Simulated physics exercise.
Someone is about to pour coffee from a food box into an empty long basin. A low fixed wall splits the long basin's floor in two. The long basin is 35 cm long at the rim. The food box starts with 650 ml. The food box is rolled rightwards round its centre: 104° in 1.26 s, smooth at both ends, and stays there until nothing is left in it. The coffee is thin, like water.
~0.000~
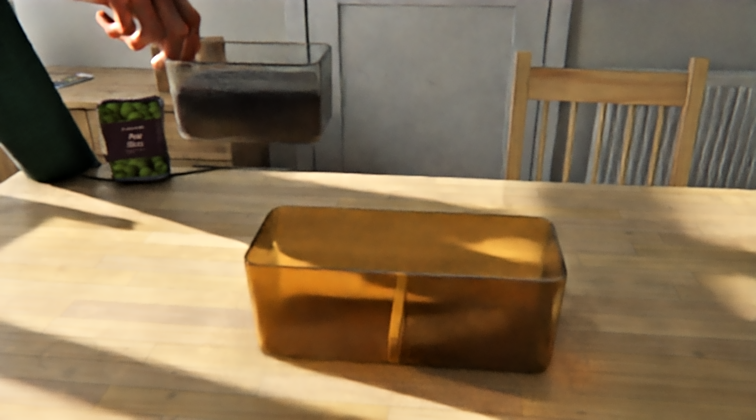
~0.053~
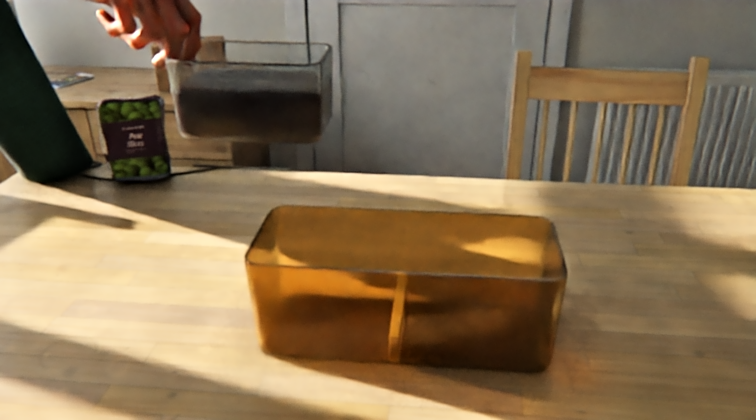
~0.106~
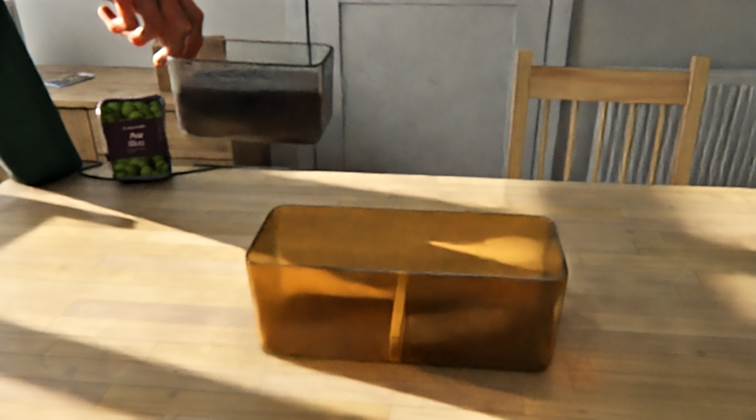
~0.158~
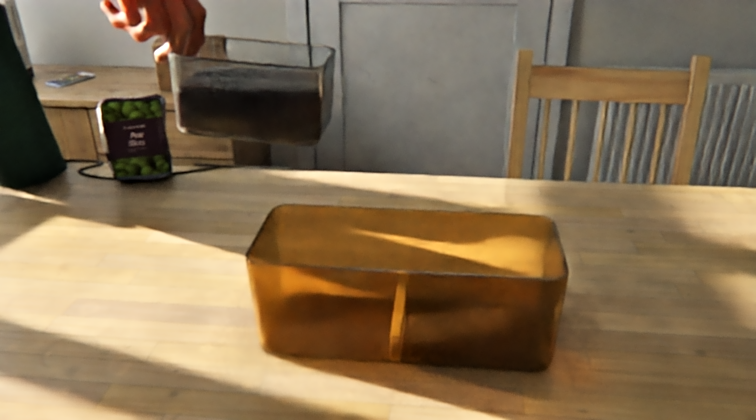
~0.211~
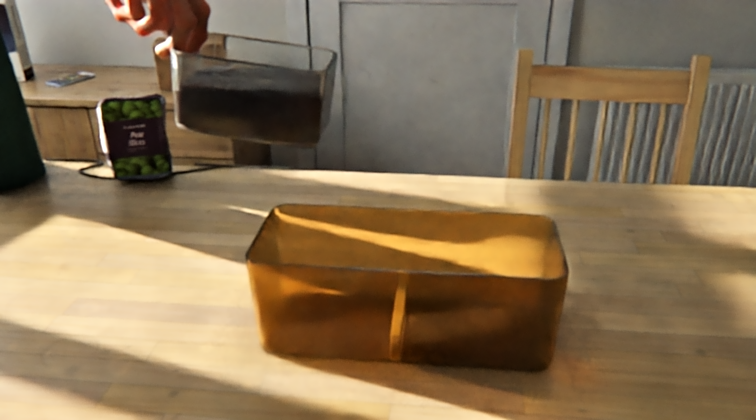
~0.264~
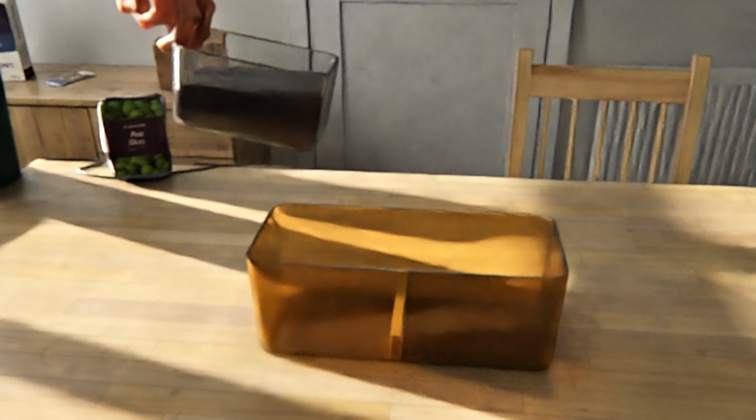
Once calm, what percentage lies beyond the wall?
Roughly 52 per cent is past the wall.
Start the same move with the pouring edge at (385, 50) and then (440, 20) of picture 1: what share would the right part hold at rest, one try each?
In turn about 85 and 90 per cent.
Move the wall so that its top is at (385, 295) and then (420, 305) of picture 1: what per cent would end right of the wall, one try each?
In turn about 60 and 20 per cent.
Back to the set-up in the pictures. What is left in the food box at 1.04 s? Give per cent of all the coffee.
Some 14 per cent.
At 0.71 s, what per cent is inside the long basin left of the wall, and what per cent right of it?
Some 6 per cent left and 0 right.
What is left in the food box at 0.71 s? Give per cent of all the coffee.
Near 64 in a hundred.
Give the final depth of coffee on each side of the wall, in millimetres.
Left about 14 mm, right about 14 mm.
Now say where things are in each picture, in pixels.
The first frame shows tilt 0°; pouring edge (325, 56); surface from (188, 78) to (325, 82); the long basin's rim runs from (259, 234) to (559, 249); the wall's top is at (398, 304).
The second frame shows tilt 0°; pouring edge (326, 56); surface from (188, 77) to (325, 82).
The third frame shows tilt 2°; pouring edge (327, 57); surface from (189, 77) to (326, 81).
The fourth frame shows tilt 4°; pouring edge (329, 60); surface from (190, 76) to (327, 82).
The fifth frame shows tilt 7°; pouring edge (331, 64); surface from (191, 76) to (327, 82).
The sixth frame shows tilt 11°; pouring edge (333, 69); surface from (190, 75) to (329, 83).
By 0.71 s the tilt is 63° and 63 per cent is still to pour, 6 is left of the wall and 0 right of it.
By 1.04 s the tilt is 97° and 15 per cent is still to pour, 23 is left of the wall and 50 right of it.
By 1.39 s the tilt is 104° and 1 per cent is still to pour, 45 is left of the wall and 51 right of it.
By 1.76 s the tilt is 104° and 0 per cent is still to pour, 48 is left of the wall and 52 right of it.
At rest 48 per cent lies left of the wall, 52 right of it and 1 outside.
